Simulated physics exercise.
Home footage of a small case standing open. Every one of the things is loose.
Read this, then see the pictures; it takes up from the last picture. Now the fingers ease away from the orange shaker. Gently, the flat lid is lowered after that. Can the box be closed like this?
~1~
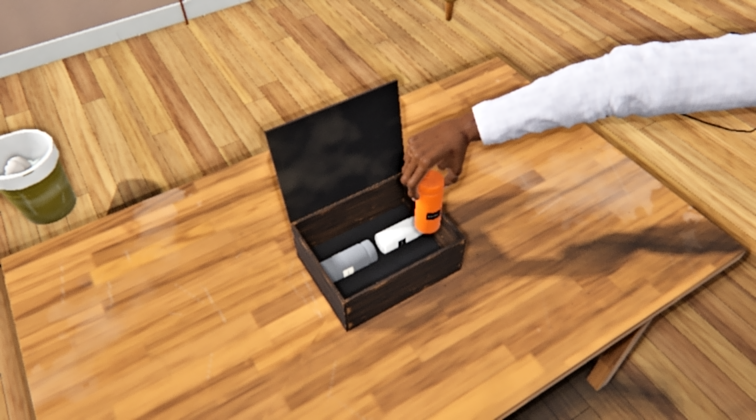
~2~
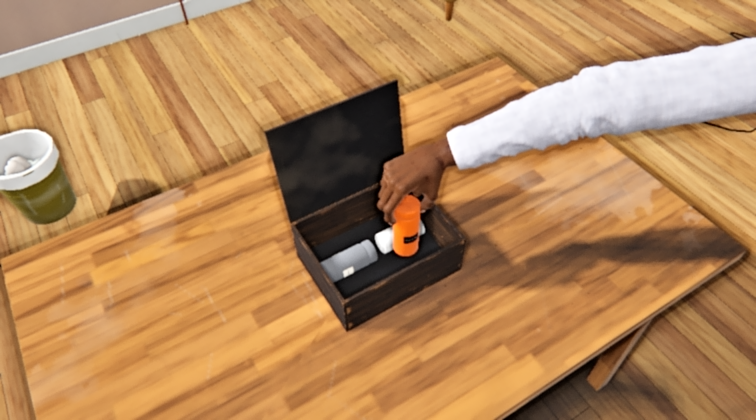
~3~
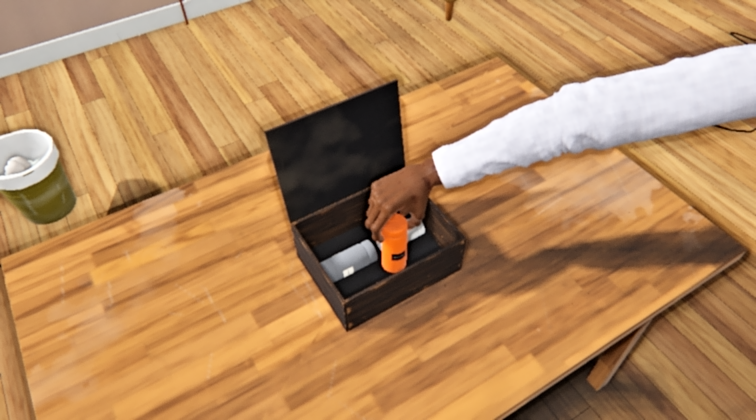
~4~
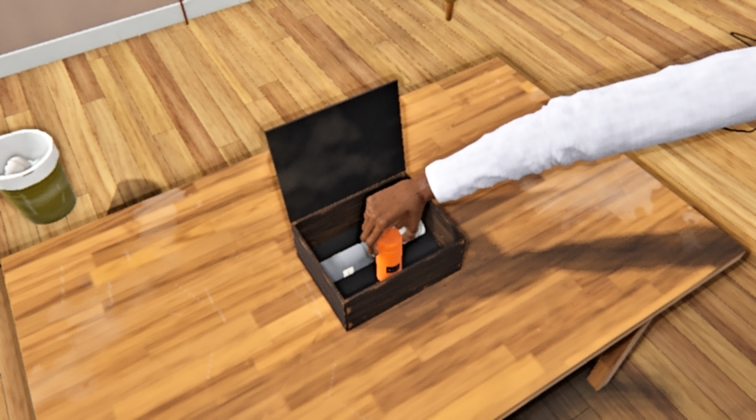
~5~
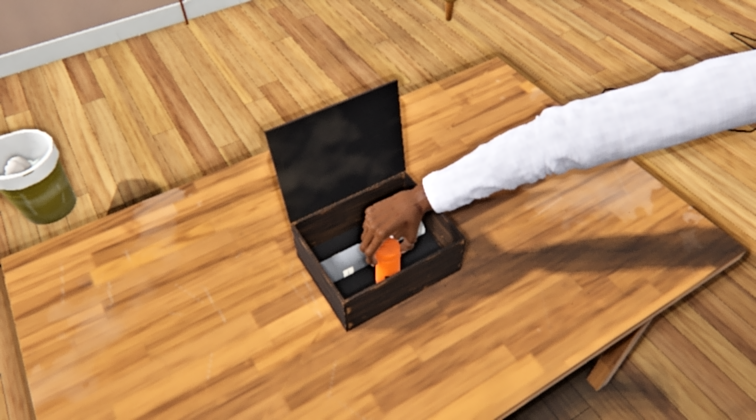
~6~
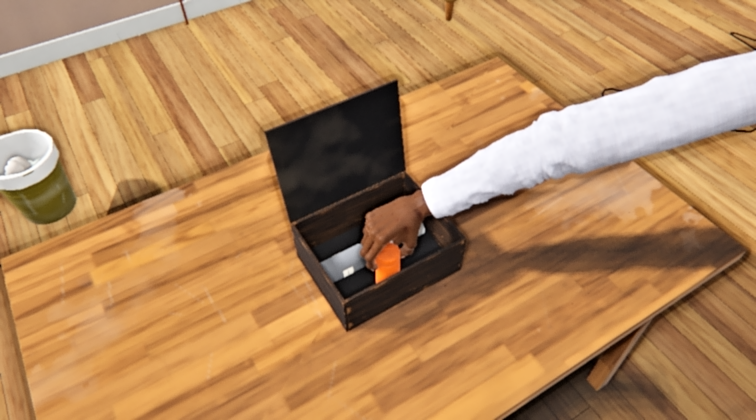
The lid is going to stand open.
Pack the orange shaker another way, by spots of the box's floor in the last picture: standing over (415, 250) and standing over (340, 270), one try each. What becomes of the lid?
Result of try one: A gap remains; result of try two: No gap.
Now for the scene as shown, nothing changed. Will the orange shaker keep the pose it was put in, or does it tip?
Result: It remains as it was set.
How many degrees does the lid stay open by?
About 8° above the rim.
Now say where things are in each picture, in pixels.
In the first frame, still above its spot; orange shaker (429, 202); grey shaker (347, 262).
In the second frame, still above its spot; orange shaker (406, 226); grey shaker (347, 262).
In the third frame, still above its spot; orange shaker (394, 244); grey shaker (347, 262).
In the fourth frame, still above its spot; orange shaker (389, 256); grey shaker (347, 262).
In the fifth frame, still above its spot; orange shaker (388, 266); grey shaker (347, 262).
In the sixth frame, in place under the hand; orange shaker (388, 270); grey shaker (347, 262).
Then, 1.30 s past the last view, lid 78° above the rim.
Then, 1.90 s past the last view, lid 38° above the rim.
Then, 2.50 s past the last view, lid 9° above the rim.
Finally, lid 9° above the rim; all 3 still in place. Final places as the last picture's camera would see them, orange shaker near (388, 270).
